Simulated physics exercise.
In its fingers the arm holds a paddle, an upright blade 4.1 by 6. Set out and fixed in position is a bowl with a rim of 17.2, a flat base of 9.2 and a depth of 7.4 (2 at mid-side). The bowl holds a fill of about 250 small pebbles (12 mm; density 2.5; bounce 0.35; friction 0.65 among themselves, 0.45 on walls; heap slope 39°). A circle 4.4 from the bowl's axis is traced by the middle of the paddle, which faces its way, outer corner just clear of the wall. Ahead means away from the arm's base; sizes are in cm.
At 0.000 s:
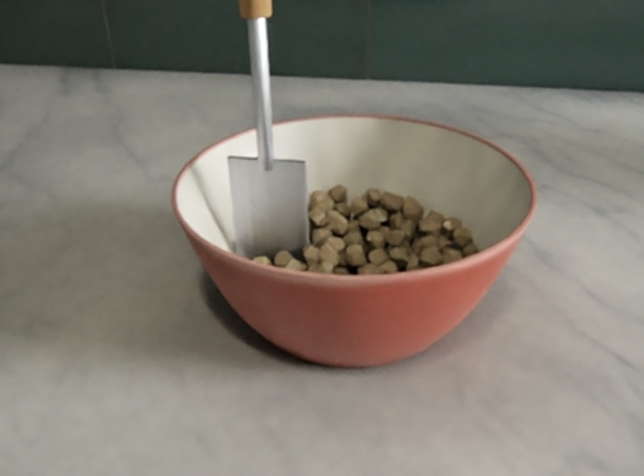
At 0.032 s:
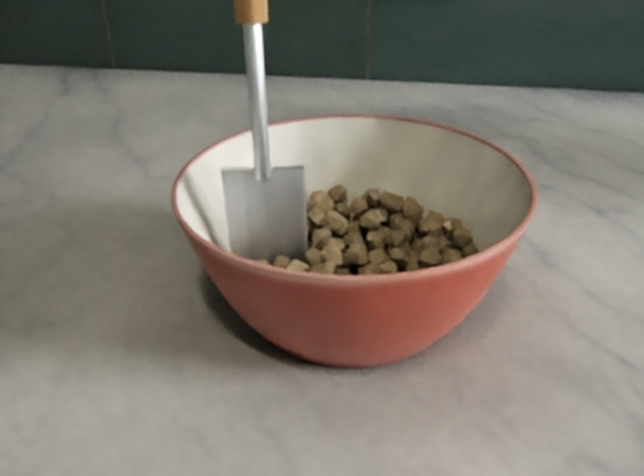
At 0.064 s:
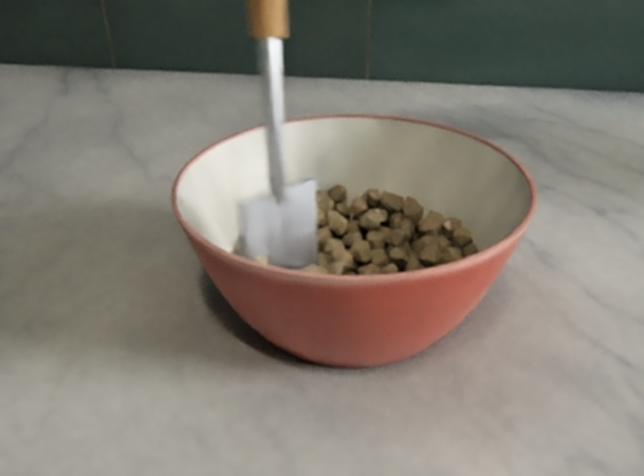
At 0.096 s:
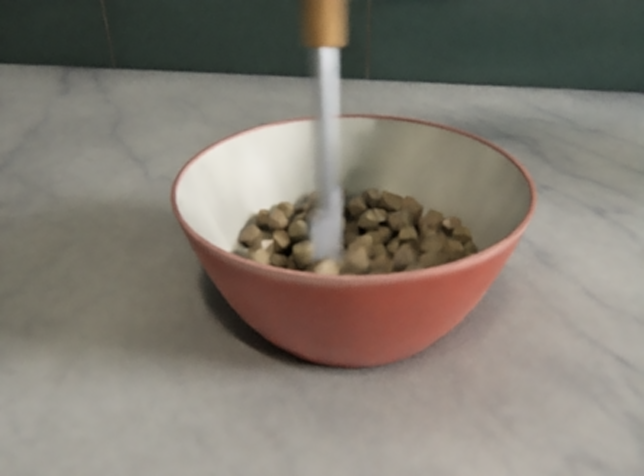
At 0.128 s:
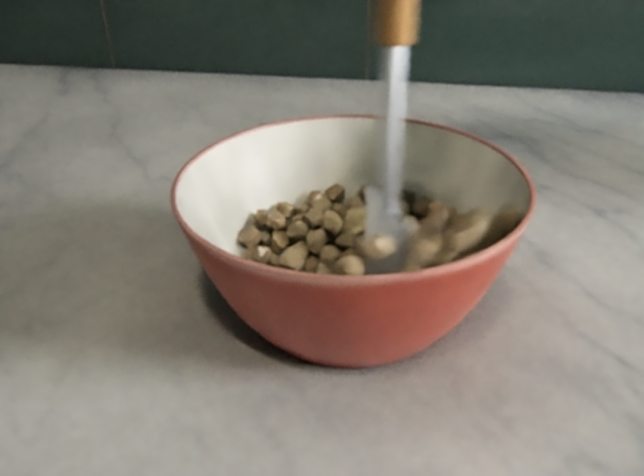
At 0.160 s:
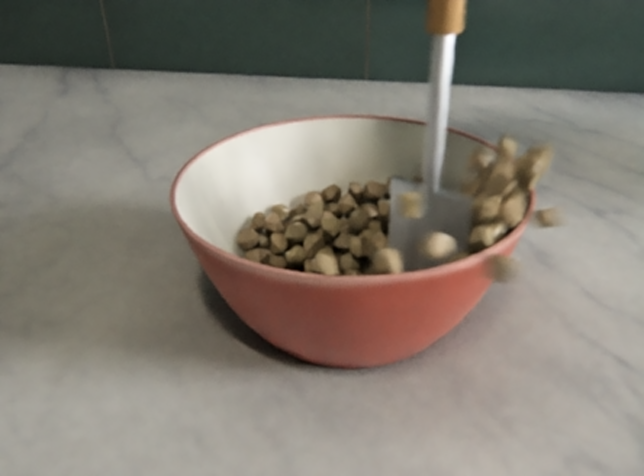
At the start, a flat metal paddle with a wooden handle stands at the left inside a red bowl of small brown pebbles. It sweeps through the near side toward the right, turning as it goes, and pushes the pebbles up against the right wall, where several fly over the rim.
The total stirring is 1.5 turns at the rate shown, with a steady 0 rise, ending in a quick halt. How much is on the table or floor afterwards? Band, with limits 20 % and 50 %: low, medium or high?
Medium.
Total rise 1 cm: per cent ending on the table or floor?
Near 30 in a hundred.
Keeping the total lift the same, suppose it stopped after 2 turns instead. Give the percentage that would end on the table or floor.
Then some 40 per cent.
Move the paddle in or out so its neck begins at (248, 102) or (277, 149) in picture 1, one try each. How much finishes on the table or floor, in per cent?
Roughly 15 and 30 per cent.
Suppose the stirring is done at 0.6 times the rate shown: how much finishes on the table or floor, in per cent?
Close to 15 in a hundred.
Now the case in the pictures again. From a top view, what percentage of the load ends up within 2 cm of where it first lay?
Around 5 in a hundred.
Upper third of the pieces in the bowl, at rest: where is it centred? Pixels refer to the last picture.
I'd say close to (406, 210).
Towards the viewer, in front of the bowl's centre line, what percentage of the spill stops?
I'd estimate some 50 per cent.
After 0.29 s, 301° round, highest piece 12 above the table; 214 in the bowl, 2 on the table or floor, 33 in flight or on the tool.
After 0.42 s, 85° round, highest piece 10 above the table; 184 in the bowl, 38 on the table or floor, 27 in flight or on the tool.
After 0.68 s, 180° round, highest piece 7 above the table; 156 in the bowl, 92 on the table or floor, 1 in flight or on the tool.
After 1.38 s, 180° round, highest piece 7 above the table; 156 in the bowl, 93 on the table or floor.
At rest, 156 in the bowl, 93 on the table or floor. That is 37 % on the table or floor.
